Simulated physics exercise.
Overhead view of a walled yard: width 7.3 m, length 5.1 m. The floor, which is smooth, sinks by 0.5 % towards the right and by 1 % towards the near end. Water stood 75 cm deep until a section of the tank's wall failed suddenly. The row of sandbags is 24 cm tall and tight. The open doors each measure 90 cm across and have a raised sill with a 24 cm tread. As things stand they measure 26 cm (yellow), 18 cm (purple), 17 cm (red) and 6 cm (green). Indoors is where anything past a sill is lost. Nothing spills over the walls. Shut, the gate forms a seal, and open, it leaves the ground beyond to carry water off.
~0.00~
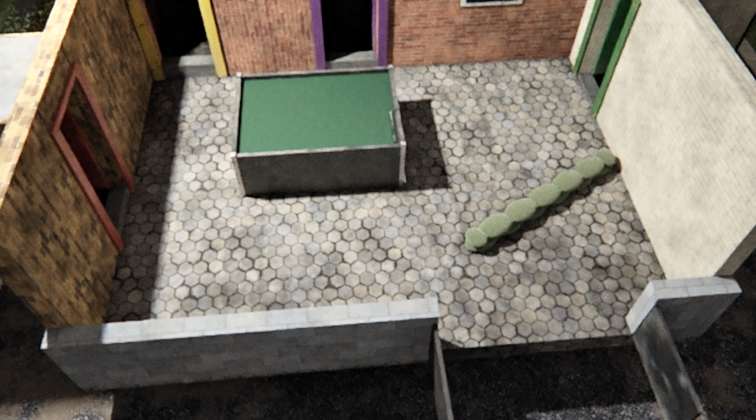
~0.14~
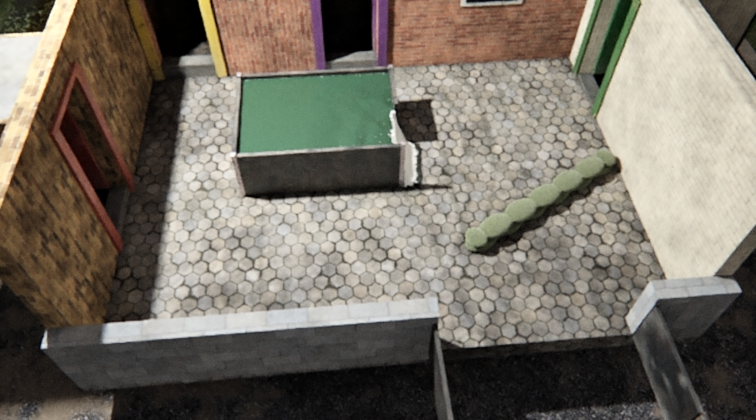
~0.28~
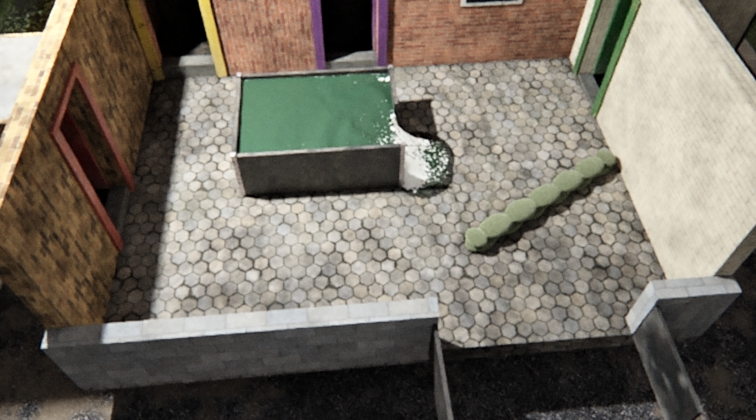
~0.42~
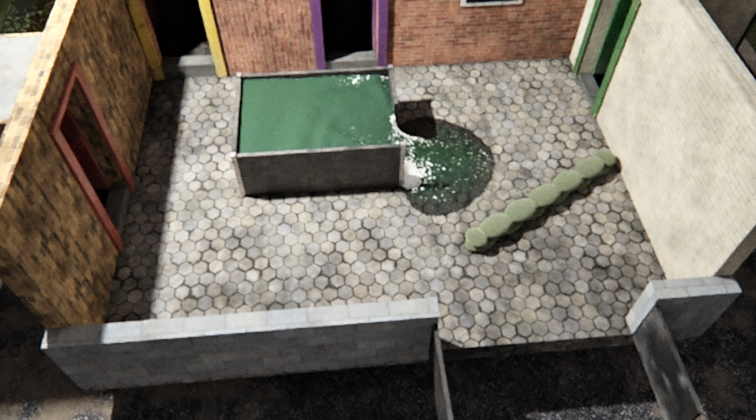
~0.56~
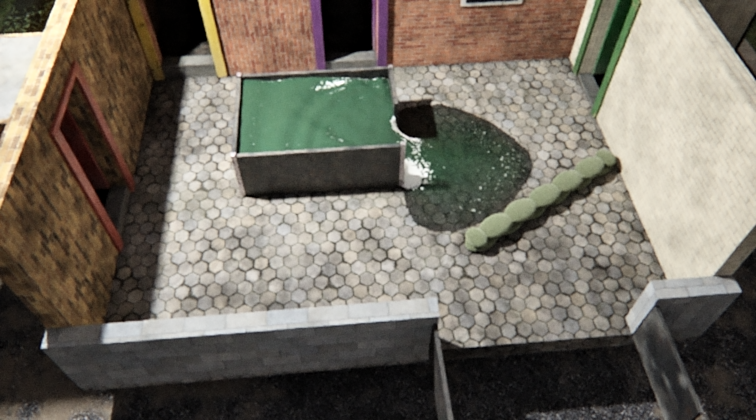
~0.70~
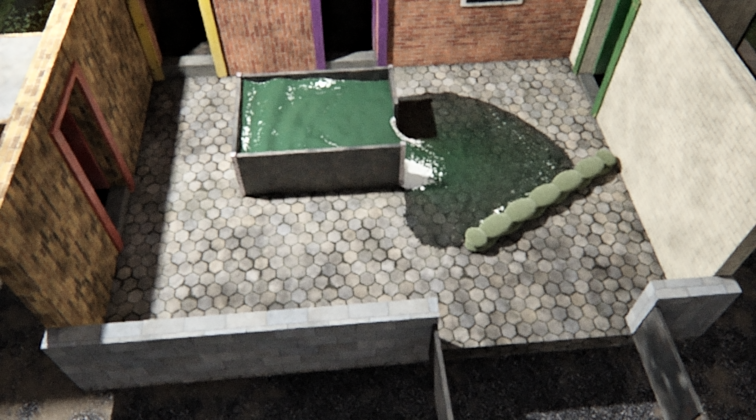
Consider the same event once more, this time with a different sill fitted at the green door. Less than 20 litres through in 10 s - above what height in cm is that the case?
Above about 23 cm.
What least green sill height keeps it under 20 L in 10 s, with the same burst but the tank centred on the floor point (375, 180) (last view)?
Some 25 cm.
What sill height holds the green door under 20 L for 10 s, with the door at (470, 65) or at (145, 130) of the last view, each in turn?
Minimums: About 11.0 cm and 11.0 cm.
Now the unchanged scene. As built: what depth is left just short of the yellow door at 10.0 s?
About 10.0 centimetres.
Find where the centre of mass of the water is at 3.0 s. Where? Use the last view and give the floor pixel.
(425, 145) or so.
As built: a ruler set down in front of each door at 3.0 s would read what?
Lab note, depth in cm: Yellow 0; purple 0; red 0; green 17.
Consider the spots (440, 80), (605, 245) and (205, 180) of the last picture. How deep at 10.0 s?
About 5, 2 and 2 cm.
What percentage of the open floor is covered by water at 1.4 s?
About 25 per cent.
After 1.4 s water covers 25 % of the floor, deepest (38 cm) near (412, 169); 10 cm at the green door, 1 litre in over its 6 cm sill.
After 3.0 s water covers 35 % of the floor, deepest (40 cm) near (566, 60); 17 cm at the green door, 83 litres in over its 6 cm sill.
After 10.0 s water covers 85 % of the floor, deepest (14 cm) near (507, 210); 13 cm at the green door, 433 litres in over its 6 cm sill.
At the green door as built, the water arrived by 1.3 s and peaked near 22 cm at 3.6 s.
With a sill of 18.5 cm, 64 litres would have come in within the 10 s; with 29 cm, 4 litres. So under 20 litres takes about 23 cm.
